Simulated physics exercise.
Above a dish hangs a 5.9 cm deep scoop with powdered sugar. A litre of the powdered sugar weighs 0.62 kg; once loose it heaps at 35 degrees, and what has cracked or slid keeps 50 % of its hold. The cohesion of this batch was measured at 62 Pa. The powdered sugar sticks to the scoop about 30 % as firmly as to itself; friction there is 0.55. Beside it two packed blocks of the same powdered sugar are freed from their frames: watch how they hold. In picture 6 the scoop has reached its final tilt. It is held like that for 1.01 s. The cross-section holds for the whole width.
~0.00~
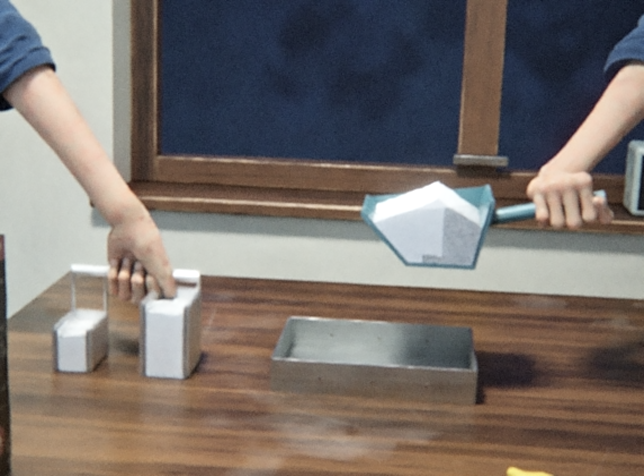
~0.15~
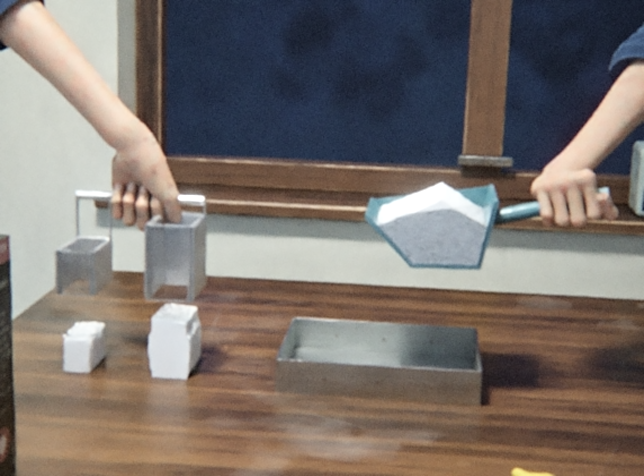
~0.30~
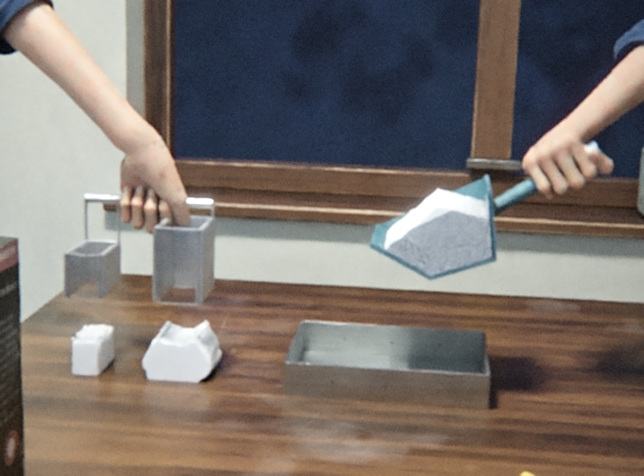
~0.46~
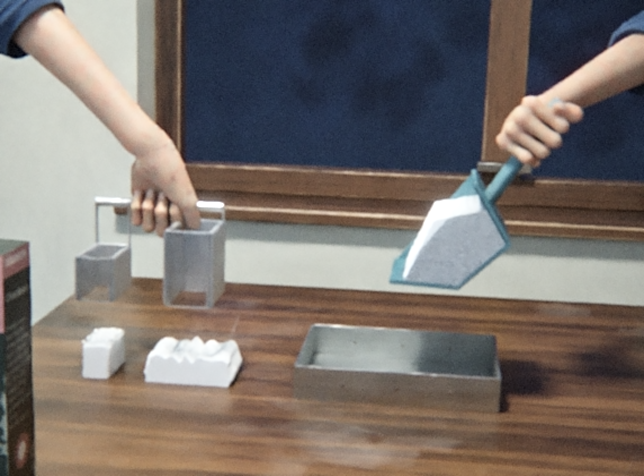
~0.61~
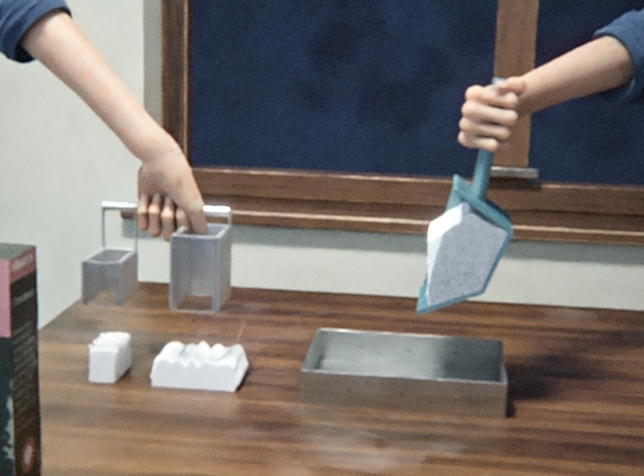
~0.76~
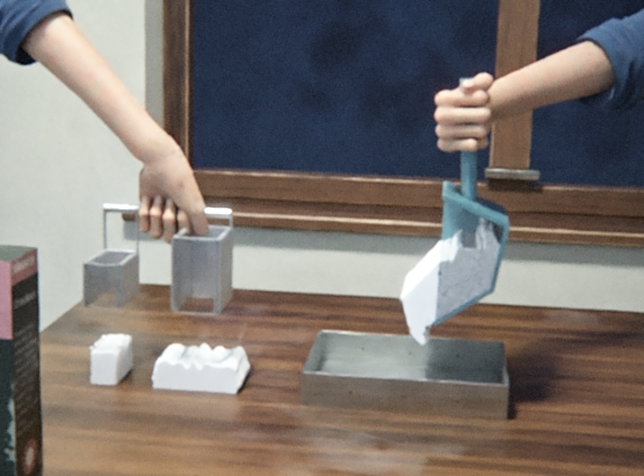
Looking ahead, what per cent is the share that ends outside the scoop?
Expect roughly 100 %.
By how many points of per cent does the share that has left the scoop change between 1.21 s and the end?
Some 16 per cent.
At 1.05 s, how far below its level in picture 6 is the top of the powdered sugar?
Roughly 5.5 cm.
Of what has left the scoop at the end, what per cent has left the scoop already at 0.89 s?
Some 50 per cent.
By 0.89 s, the scoop is at 81 degrees and 51 % has left it.
By 1.05 s, the scoop is at 81 degrees and 69 % has left it.
By 1.21 s, the scoop is at 81 degrees and 83 % has left it.
By 1.36 s, the scoop is at 81 degrees and 100 % has left it.
By 1.52 s, at the end, the scoop is at 81 degrees and 100 % has left it.
